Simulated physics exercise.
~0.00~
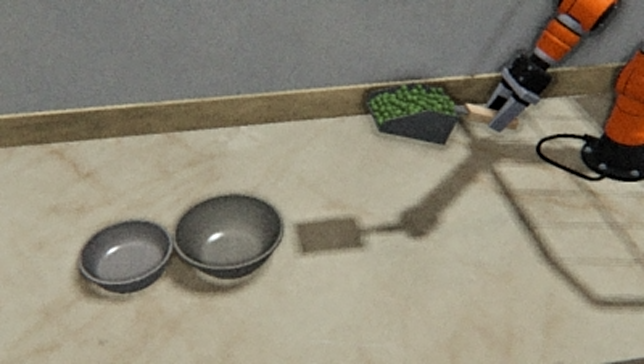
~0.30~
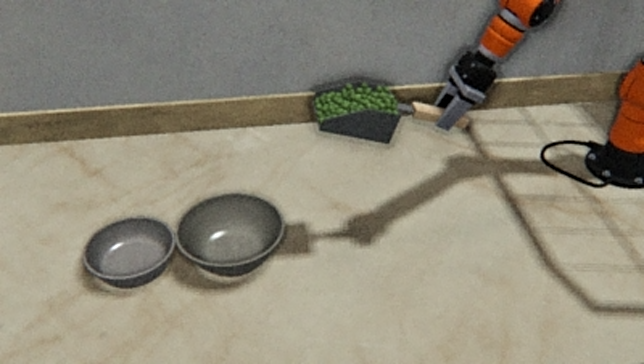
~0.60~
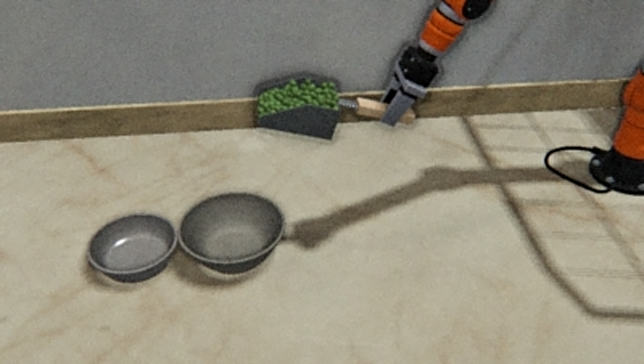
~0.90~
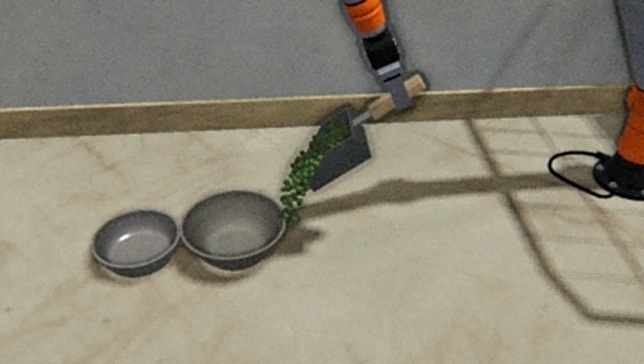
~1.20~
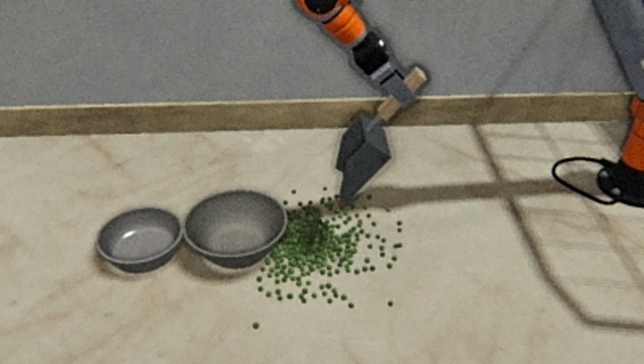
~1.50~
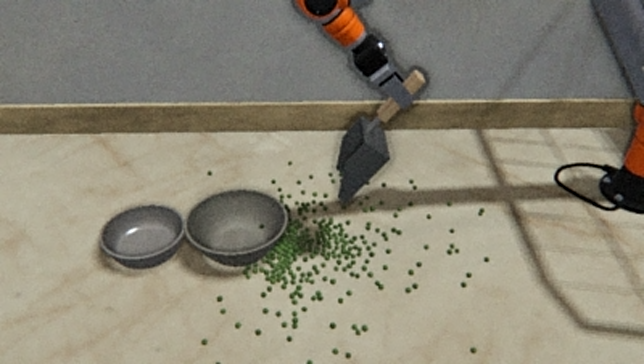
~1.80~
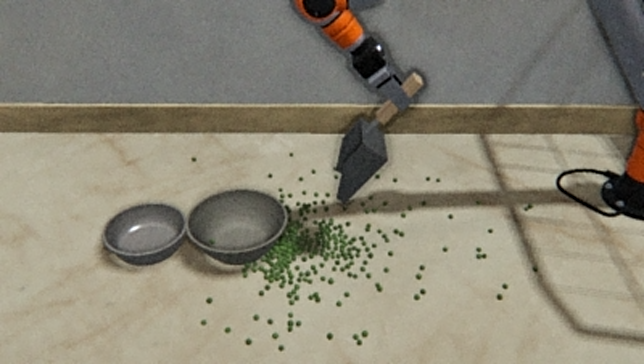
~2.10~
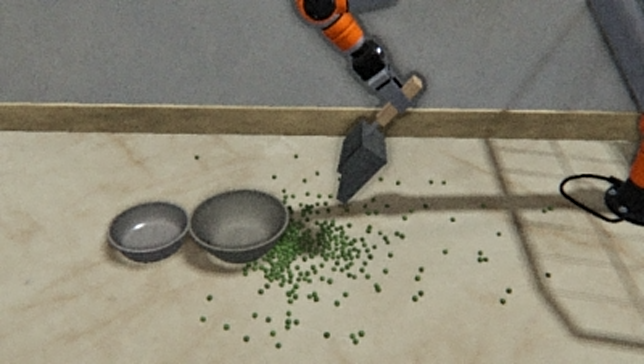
On a marble-like tabletop, a robot arm carries a scoop of green beads left and tips it, spilling them beside two bowls.
